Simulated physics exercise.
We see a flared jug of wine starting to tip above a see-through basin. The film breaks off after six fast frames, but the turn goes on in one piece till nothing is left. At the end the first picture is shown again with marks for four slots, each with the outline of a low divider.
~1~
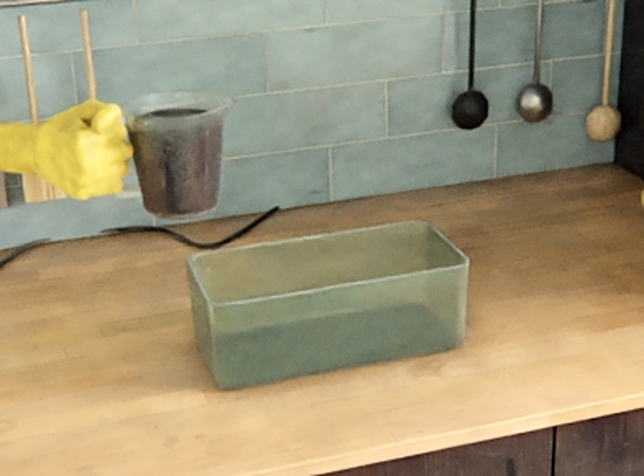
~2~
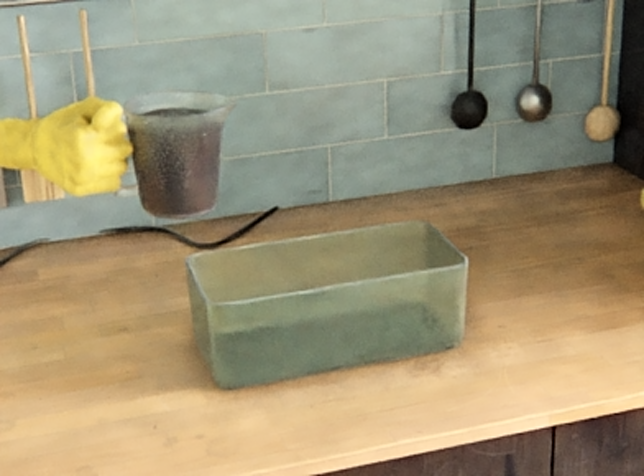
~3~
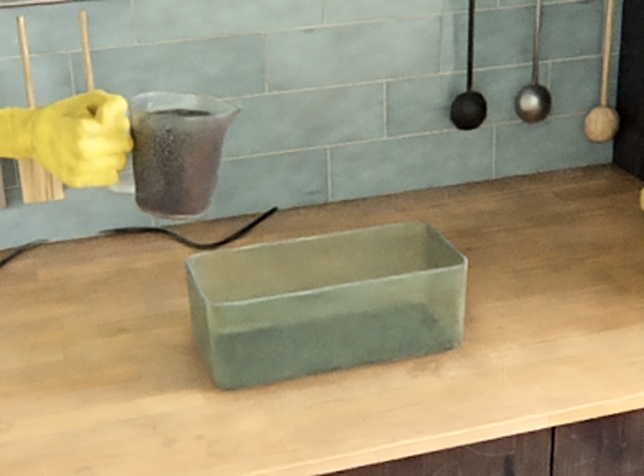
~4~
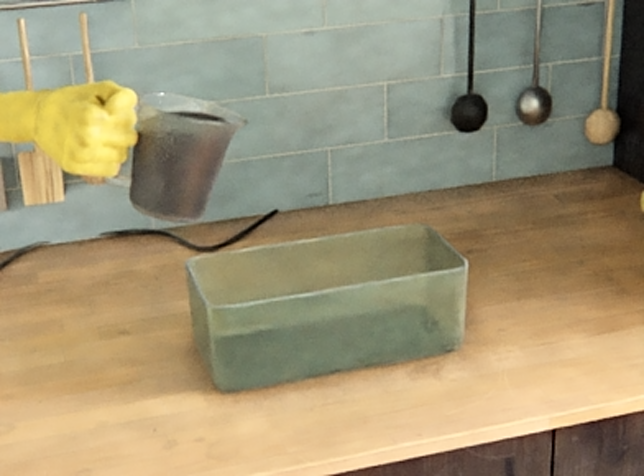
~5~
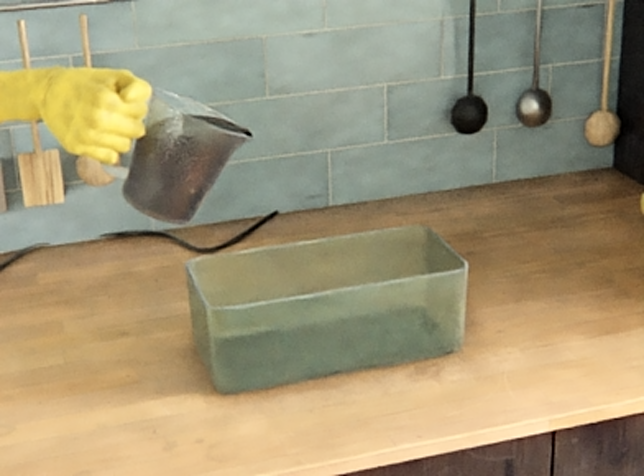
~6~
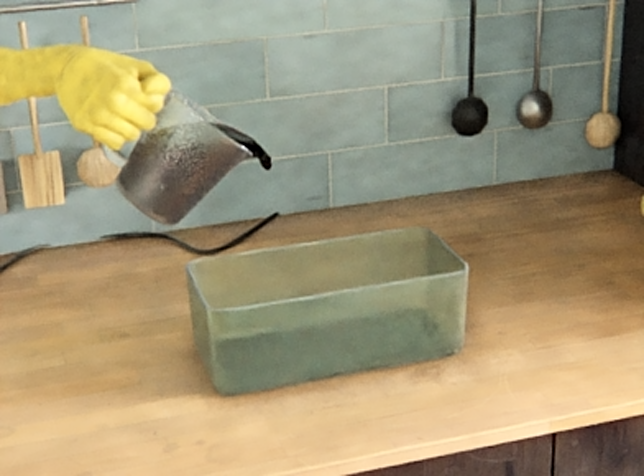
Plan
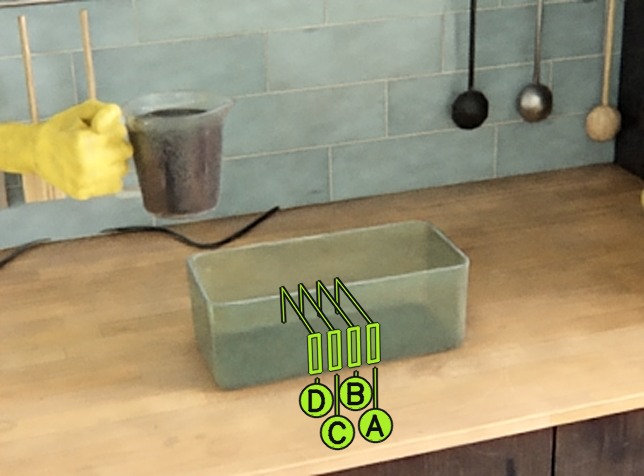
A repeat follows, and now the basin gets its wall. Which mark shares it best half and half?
The answer is slot D.
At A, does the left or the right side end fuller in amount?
The left one.
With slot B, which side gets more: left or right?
More ends on the left.
On the marked copy, A at (375, 368); B at (356, 372); C at (336, 375); D at (317, 379).
Choosing A, about 90 % ends left of the wall and 7 % right of it; 3 % is lost outside.
Choosing B, about 89 % ends left of the wall and 4 % right of it; 6 % is lost outside.
Choosing C, about 75 % ends left of the wall and 20 % right of it; 5 % is lost outside.
Choosing D, about 51 % ends left of the wall and 47 % right of it.
